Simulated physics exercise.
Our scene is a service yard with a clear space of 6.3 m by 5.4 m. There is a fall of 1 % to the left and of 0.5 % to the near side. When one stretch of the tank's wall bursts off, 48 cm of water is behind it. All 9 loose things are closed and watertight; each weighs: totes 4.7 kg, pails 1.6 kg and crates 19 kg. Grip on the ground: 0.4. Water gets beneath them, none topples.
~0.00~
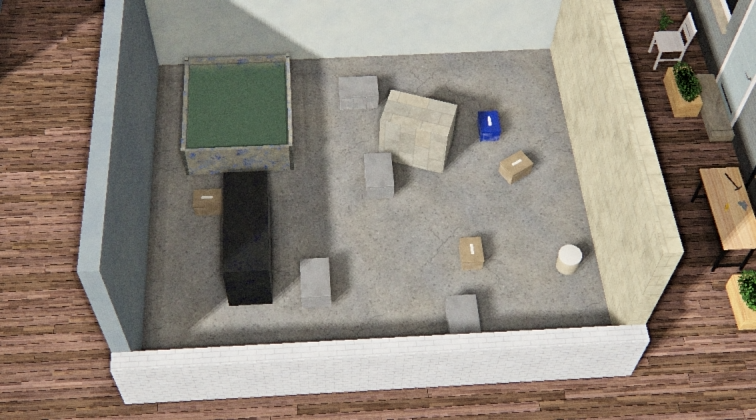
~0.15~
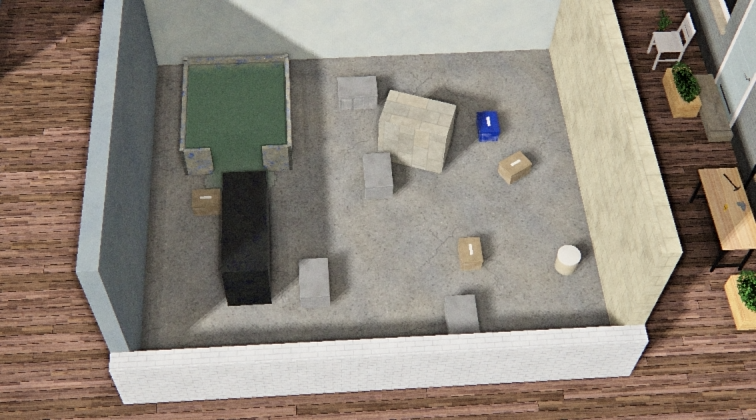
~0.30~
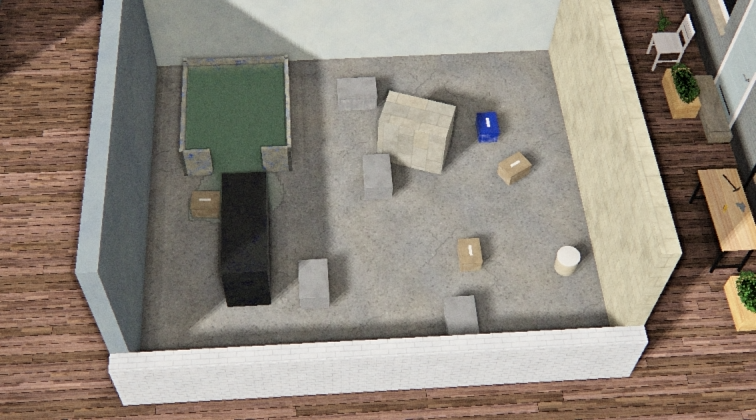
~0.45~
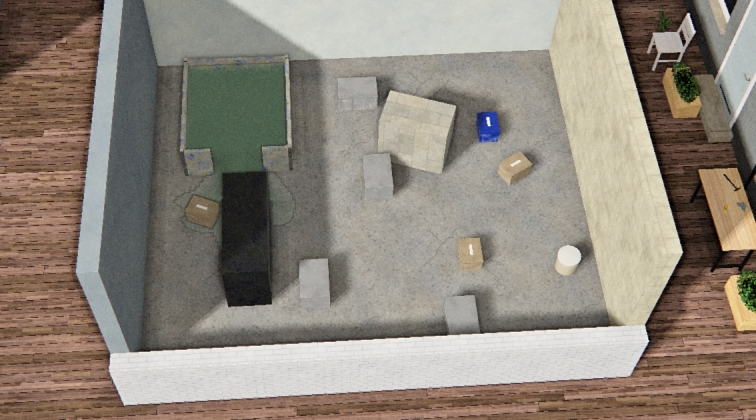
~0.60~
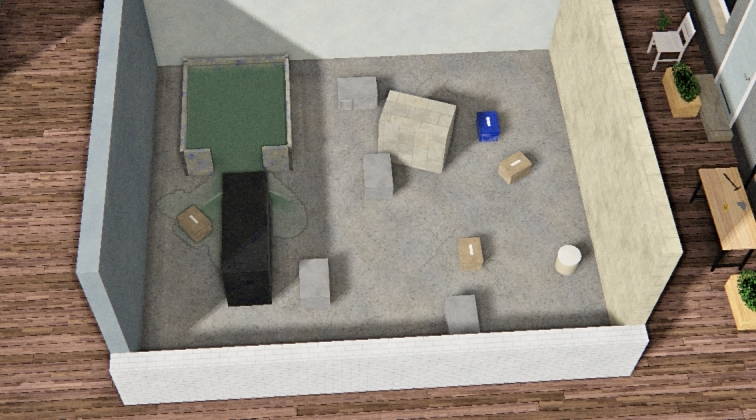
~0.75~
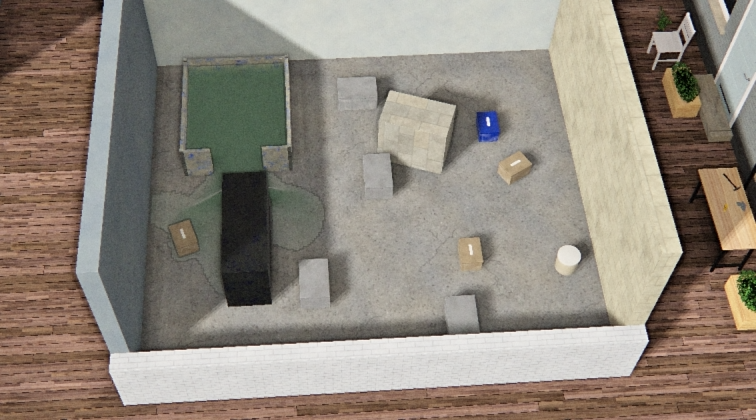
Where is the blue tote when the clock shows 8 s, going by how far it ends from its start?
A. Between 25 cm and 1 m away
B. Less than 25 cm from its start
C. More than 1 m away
Option B: Less than 25 cm from its start.
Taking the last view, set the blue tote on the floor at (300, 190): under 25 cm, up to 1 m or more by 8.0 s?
Short answer: It drifts a great distance.
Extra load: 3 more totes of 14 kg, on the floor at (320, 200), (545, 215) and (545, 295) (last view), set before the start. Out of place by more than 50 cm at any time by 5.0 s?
In turn: Past it, short of it, under.
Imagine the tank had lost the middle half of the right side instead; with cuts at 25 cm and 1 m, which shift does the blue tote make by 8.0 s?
From there, the blue tote gets swept far.
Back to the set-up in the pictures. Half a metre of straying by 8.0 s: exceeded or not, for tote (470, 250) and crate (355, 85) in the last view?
Beyond the limit, then within the limit.
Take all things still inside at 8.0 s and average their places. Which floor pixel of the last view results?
Mean position: Approximately (465, 217).
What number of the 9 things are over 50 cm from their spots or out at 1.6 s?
By my tally, 1.
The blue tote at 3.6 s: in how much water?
The depth there is around 0 cm.
After 1.6 s the blue tote is near (488, 122), 0.0 m from its start, aground; 0 afloat.
After 3.6 s the blue tote is near (488, 122), 0.0 m from its start, aground; 1 afloat.
After 5.6 s the blue tote is near (488, 122), 0.0 m from its start, aground; 2 afloat.
After 8.0 s the blue tote is near (488, 122), 0.0 m from its start, aground; 2 afloat.
